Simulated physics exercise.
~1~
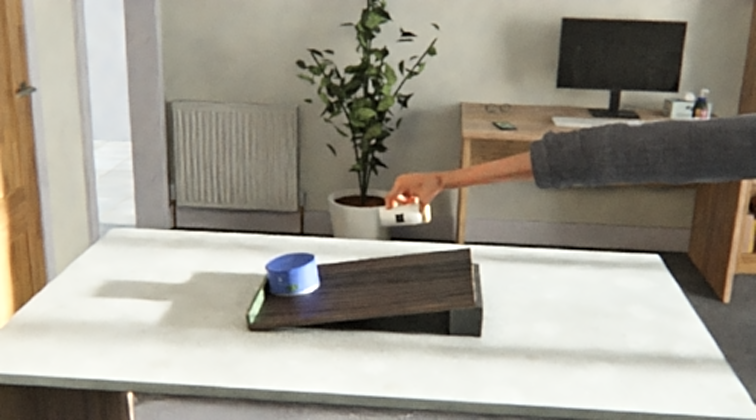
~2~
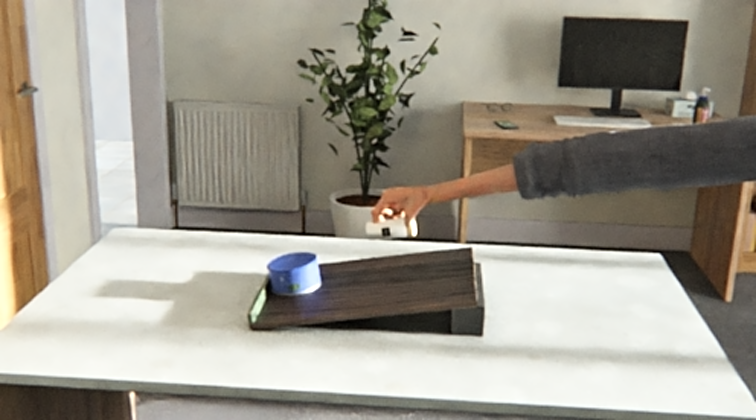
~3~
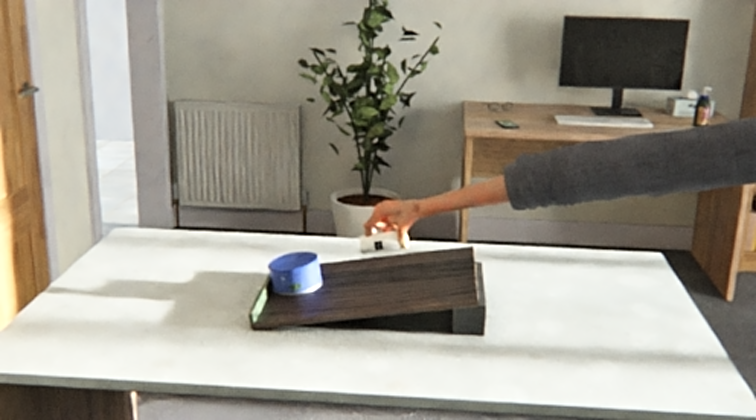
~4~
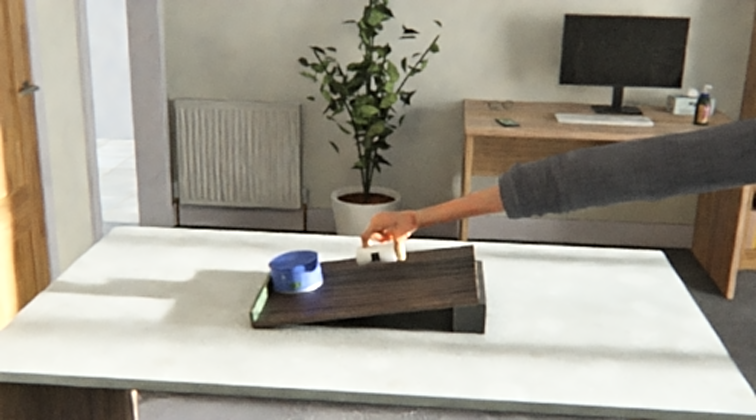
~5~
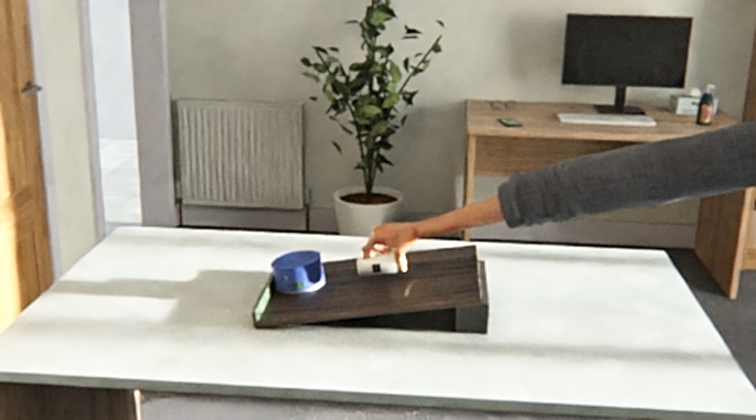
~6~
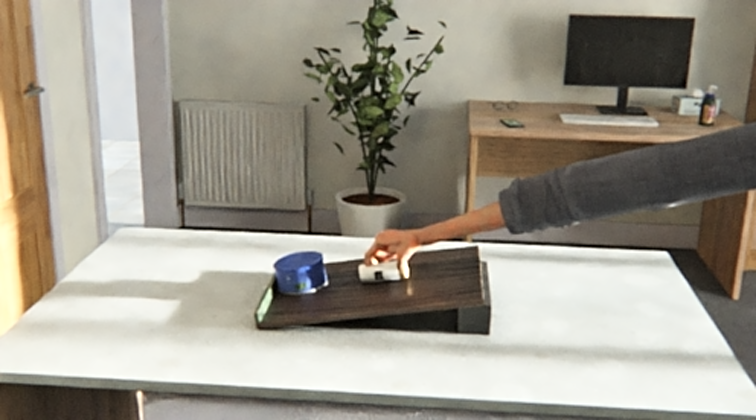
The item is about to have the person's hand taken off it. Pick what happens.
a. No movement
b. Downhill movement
The answer is a.
Then, 0.20 s after the last picture, nothing has stirred.
Then, 0.50 s after the last picture, white shaker resting near (384, 272).
At rest, both in place. Seen from the same camera at the end, white shaker near (383, 272). The white shaker keeps its place.
